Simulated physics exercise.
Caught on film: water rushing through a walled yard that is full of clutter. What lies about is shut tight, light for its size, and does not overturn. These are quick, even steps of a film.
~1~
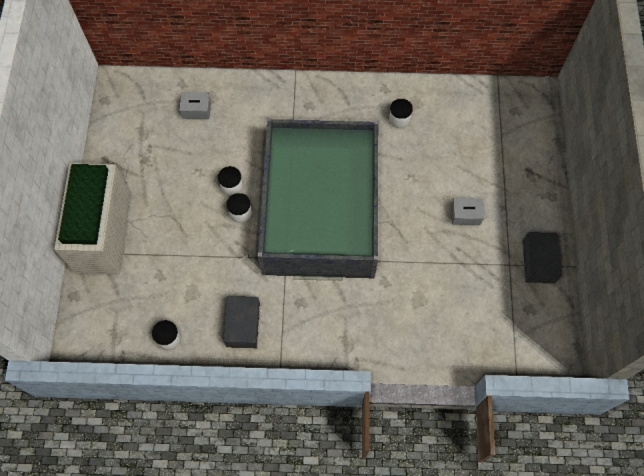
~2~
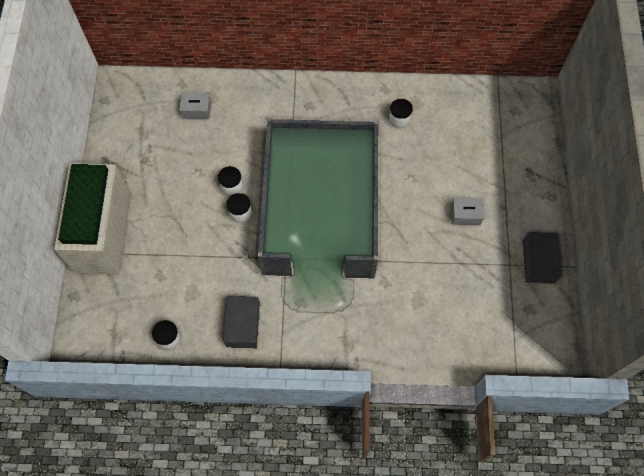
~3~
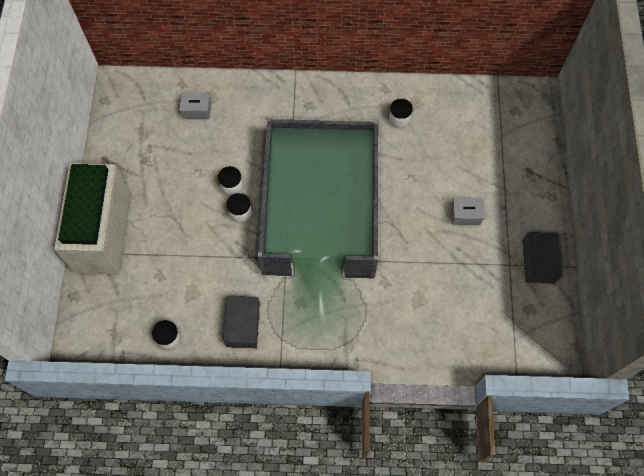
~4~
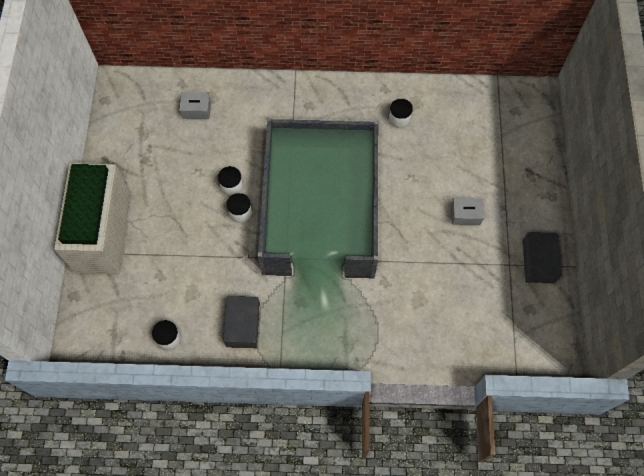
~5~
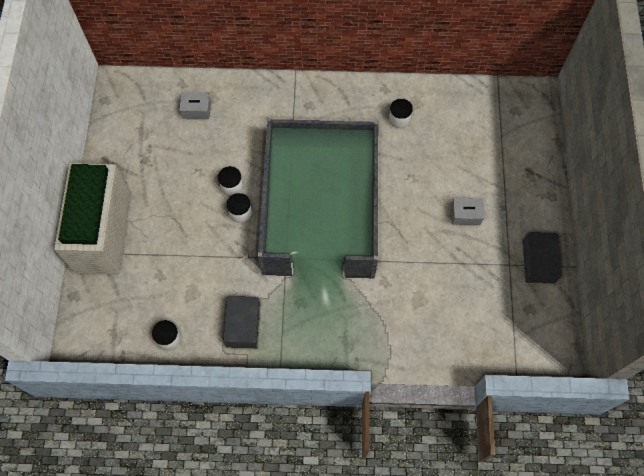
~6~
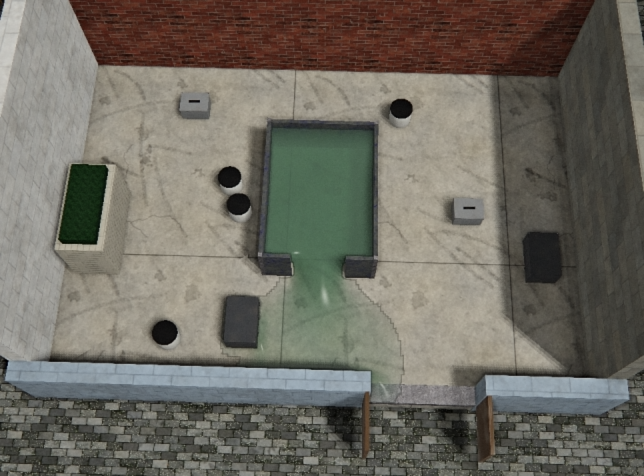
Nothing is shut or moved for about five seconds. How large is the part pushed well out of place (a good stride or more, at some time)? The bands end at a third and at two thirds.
Share: Under a third.
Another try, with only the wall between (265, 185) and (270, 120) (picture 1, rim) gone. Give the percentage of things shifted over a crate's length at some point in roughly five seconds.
Some 40 per cent.
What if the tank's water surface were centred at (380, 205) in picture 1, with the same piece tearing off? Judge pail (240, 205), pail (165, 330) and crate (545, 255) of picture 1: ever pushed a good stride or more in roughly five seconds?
In that order: No, yes, never so far.
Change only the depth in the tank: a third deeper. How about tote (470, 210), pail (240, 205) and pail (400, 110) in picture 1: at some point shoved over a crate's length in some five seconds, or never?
As listed: Never so far, never so far, no.
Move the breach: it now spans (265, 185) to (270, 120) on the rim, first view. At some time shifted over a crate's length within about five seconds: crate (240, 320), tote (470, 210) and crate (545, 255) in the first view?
One after the other: Not that far, no, less than that.
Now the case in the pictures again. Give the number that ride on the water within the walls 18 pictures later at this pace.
The number is 1.
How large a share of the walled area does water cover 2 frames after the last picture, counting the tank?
Some 20 per cent.
A moment on, 0 of 8 are well off their spots; 0 afloat.
Next, 1 of 8 are well off their spots; 0 afloat.
Later, 2 of 8 are well off their spots; 1 afloat.
In the end, 2 of 8 are well off their spots, and 2 have been at some point; 0 afloat.
